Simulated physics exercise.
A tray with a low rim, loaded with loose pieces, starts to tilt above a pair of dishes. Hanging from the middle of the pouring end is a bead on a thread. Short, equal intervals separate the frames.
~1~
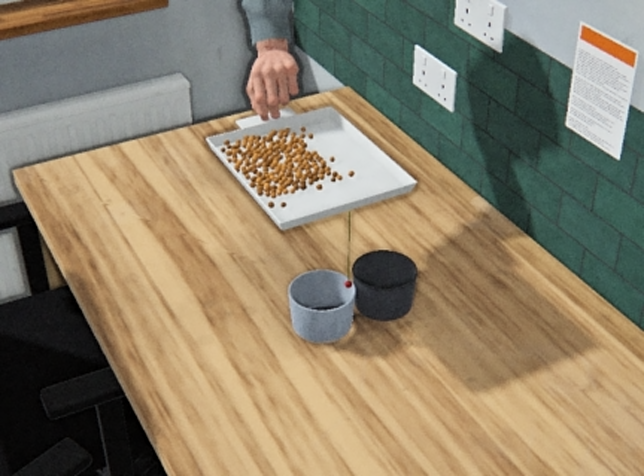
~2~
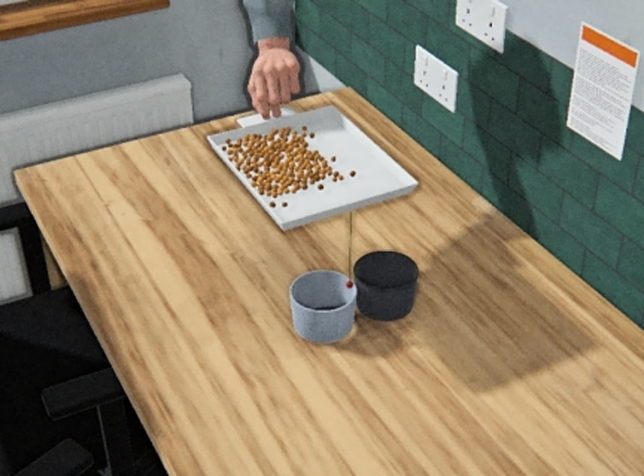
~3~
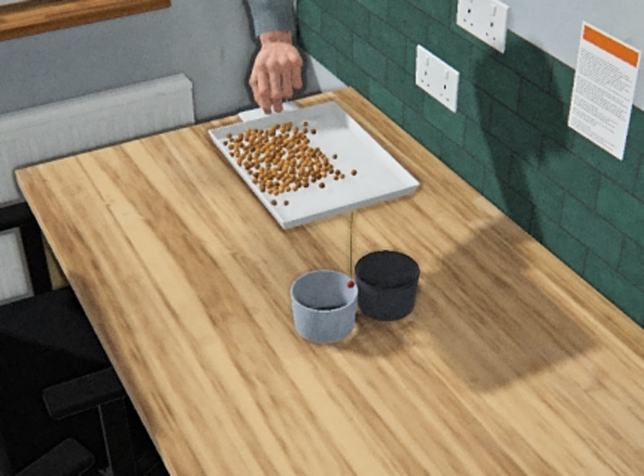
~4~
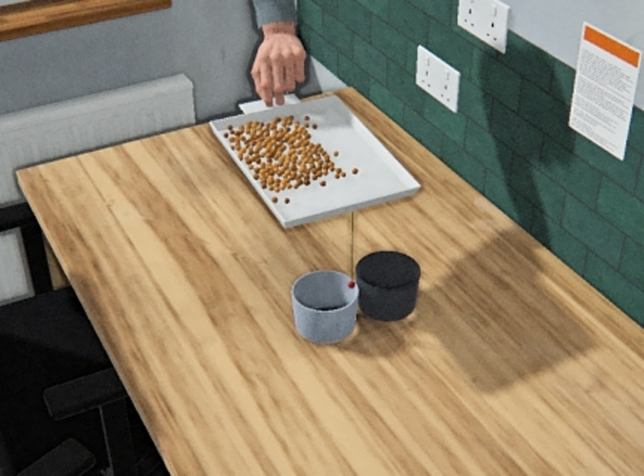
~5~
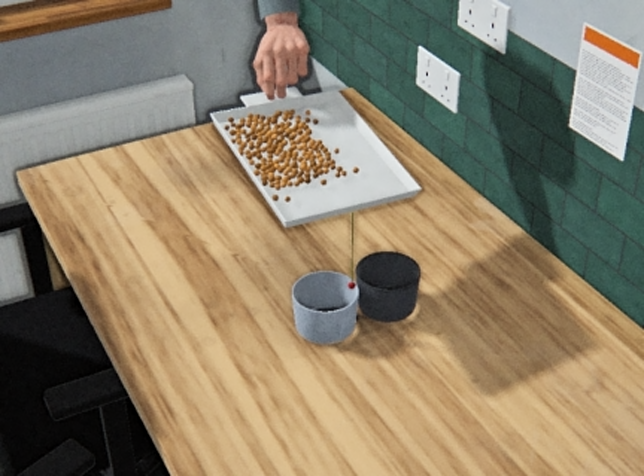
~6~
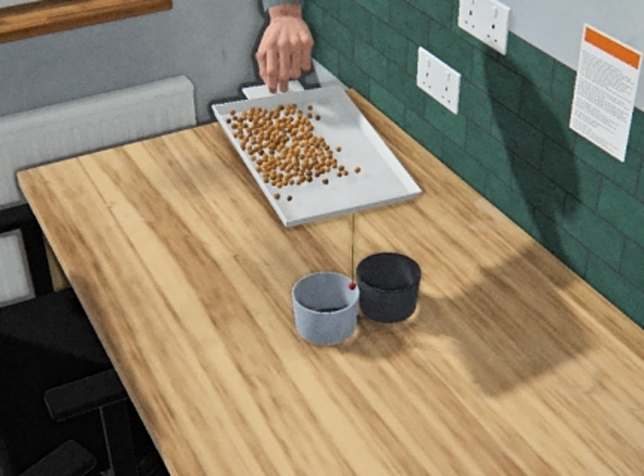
A pale wooden table stands in a room beside a green brick-patterned wall with white sockets and a pinned notice, seen from above at an angle. A hand at the back grips a white tray of small round brown pieces, with a red bead on a thread above touching grey and black dishes. The hand slowly raises the tray's back end, tilting it slightly, while the pieces barely shift.
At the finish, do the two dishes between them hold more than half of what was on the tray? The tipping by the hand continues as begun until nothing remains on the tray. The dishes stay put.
No.
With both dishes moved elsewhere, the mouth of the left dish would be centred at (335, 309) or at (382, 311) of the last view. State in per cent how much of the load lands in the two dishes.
Roughly 70 per cent, then roughly 70 per cent.
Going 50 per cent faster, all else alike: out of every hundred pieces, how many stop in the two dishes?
I'd put it near 30 per cent.
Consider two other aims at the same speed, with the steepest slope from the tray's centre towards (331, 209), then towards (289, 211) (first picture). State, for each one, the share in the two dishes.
In order, some 0 % and some 10 %.
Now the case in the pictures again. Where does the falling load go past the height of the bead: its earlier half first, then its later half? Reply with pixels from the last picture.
Around (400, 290) first; around (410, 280) second.
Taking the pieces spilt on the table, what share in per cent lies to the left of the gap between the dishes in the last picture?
About 10 per cent.
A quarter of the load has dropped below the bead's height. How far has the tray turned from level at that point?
90°.
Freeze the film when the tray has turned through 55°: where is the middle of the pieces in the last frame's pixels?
I'd put it at about (380, 194).
Soon, tray tipped steeply; most on the tray; a small part outside both; a small part in the air.
A while on, tray tipped right over; about a third on the tray; a stray few in the left dish; a stray few in the right dish; about a quarter outside both; about a third in the air.
Towards the end, tray tipped past a quarter turn; about a quarter in the right dish; most outside both.
Finally, tray tipped past a quarter turn; none in the left dish; about a quarter in the right dish; most outside both.
